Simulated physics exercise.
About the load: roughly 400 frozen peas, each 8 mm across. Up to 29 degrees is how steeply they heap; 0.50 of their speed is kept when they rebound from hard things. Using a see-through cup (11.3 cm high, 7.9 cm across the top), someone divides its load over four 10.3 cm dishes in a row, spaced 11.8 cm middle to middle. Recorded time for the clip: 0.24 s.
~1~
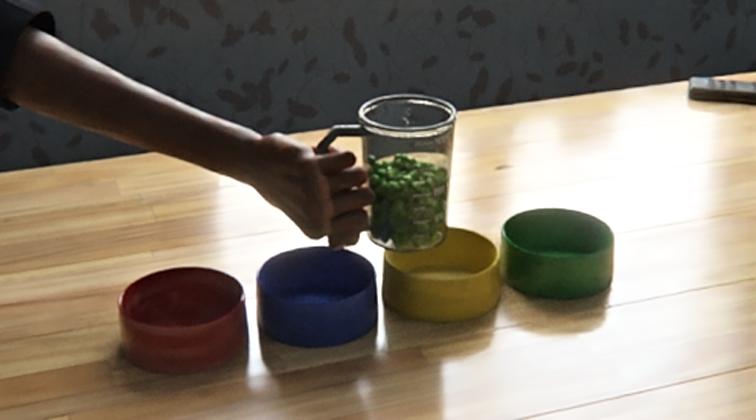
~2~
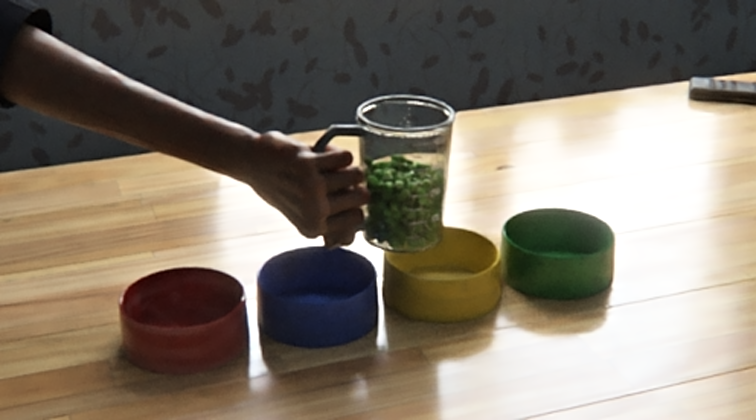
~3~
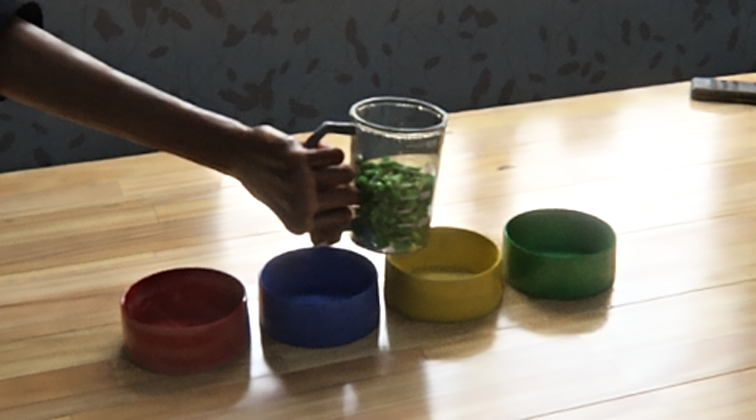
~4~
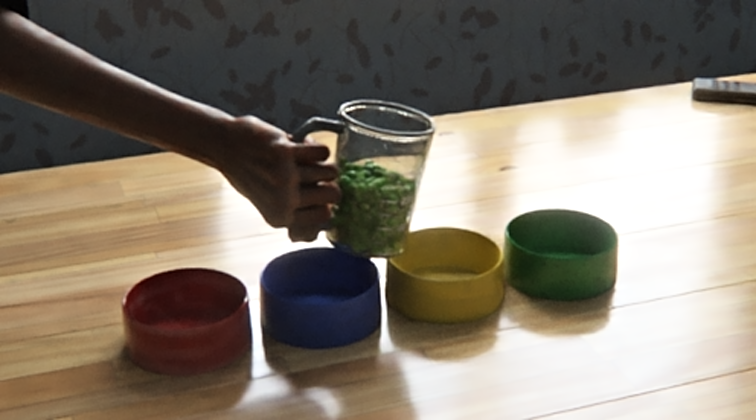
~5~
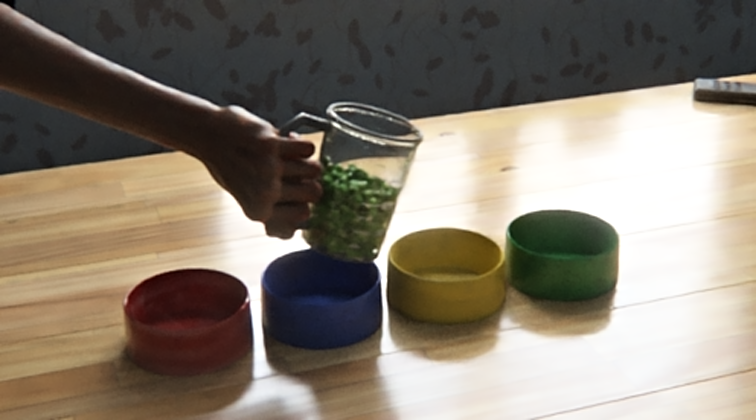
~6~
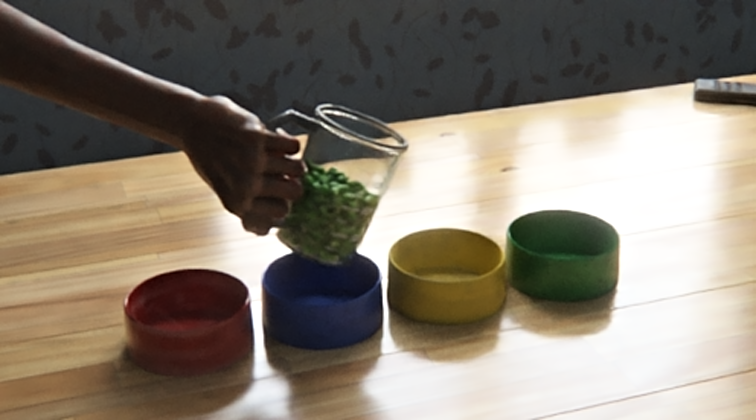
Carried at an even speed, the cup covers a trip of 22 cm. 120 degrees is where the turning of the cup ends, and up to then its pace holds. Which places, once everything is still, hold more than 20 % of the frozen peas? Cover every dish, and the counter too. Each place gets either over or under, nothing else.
In the end red: Probably more than a fifth of the pieces land there, blue: Probably a fifth or fewer of the pieces land there, green: Probably a fifth or fewer of the pieces land there, yellow: Probably a fifth or fewer of the pieces land there, counter: Probably more than a fifth of the pieces land there.
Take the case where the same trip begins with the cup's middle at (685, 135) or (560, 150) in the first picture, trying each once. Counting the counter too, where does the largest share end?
In the first try green collects the most, and in the second it's yellow.
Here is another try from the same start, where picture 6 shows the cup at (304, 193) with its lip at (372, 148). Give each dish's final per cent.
It'd finish with red at 50, blue at 10, green at 0 and yellow at 0.
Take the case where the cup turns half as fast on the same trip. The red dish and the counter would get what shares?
Then: Red 50; counter 40.
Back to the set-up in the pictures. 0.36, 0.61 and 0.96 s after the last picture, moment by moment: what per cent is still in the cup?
Roughly 100, then 100, then 25.
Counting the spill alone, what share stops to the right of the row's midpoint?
I'd say near 0 percent.
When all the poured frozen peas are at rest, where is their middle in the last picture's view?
At about (235, 324).
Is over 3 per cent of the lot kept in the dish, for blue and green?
Blue: True; green: False.
Then, 0.36 s after the last picture, tilt 70 degrees; cup holds 100 %.
Then, 0.61 s after the last picture, tilt 102 degrees; cup holds 100 %.
Then, 0.96 s after the last picture, tilt 120 degrees; cup holds 25 %, red 40 %, blue 10 %.
In the end, red 50 %, blue 15 %, green 0 %, yellow 0 %, counter 35 %.
